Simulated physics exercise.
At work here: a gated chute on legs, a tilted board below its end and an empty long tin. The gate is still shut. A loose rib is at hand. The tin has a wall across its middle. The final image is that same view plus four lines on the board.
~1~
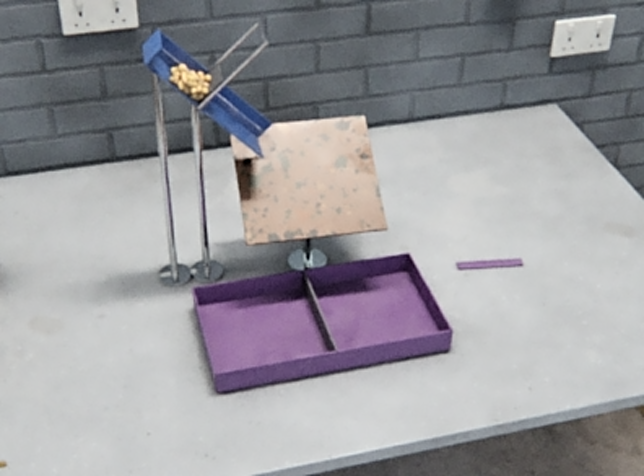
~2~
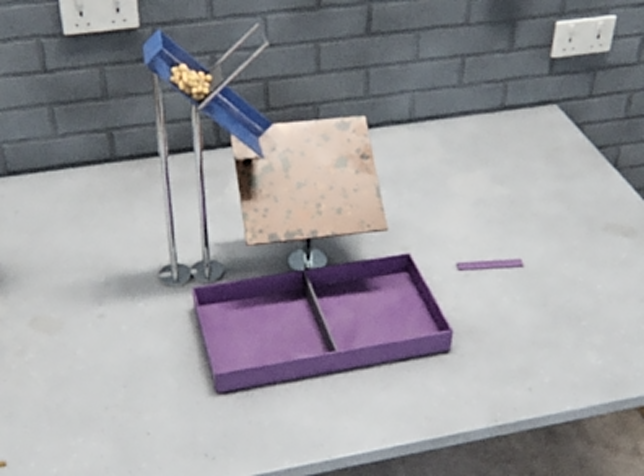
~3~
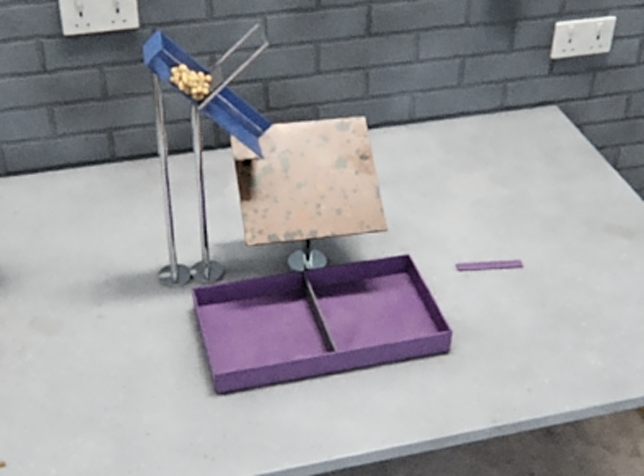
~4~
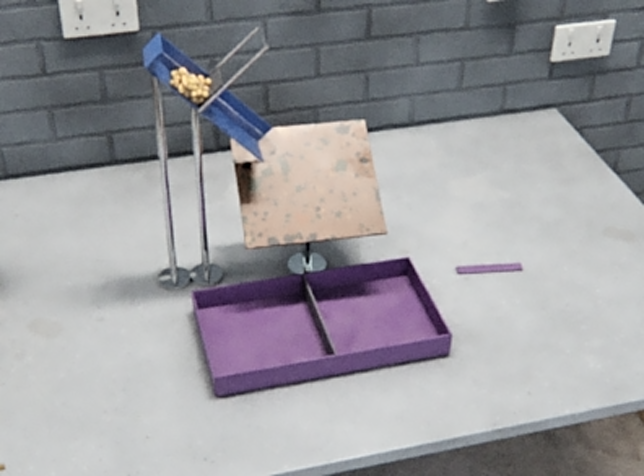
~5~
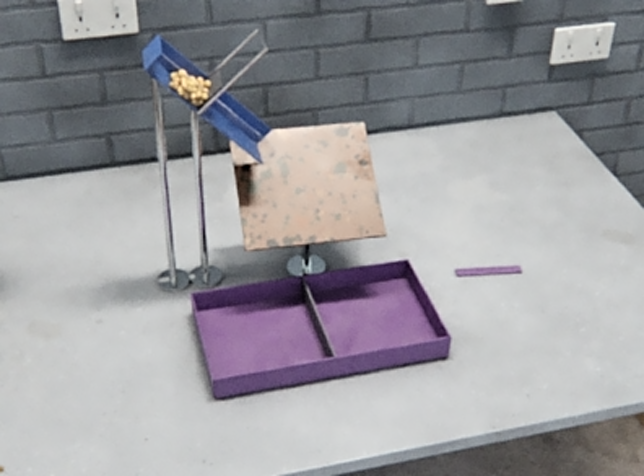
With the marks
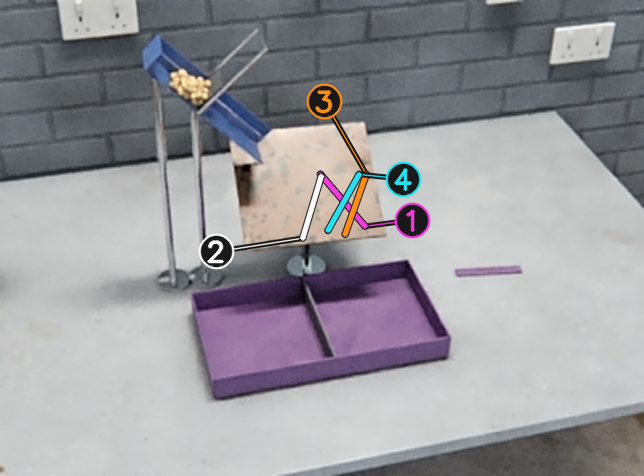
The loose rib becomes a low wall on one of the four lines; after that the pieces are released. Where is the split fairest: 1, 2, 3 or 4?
Take 4.
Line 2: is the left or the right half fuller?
More lands on the left.
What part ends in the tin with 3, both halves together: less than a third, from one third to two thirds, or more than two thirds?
More than two thirds.
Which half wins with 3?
The right half.
On the marked copy, line 1 from (320, 174) to (365, 226); line 2 from (321, 176) to (302, 238); line 3 from (366, 174) to (345, 234); line 4 from (359, 174) to (327, 230).
Choosing 1, of what is caught, a small share in the left half, all but a few in the right.
Choosing 2, of what is caught, the bulk in the left half, a small share in the right.
Choosing 3, of what is caught, a small share in the left half, the bulk in the right.
Choosing 4, of what is caught, close to a third in the left half, close to two thirds in the right.
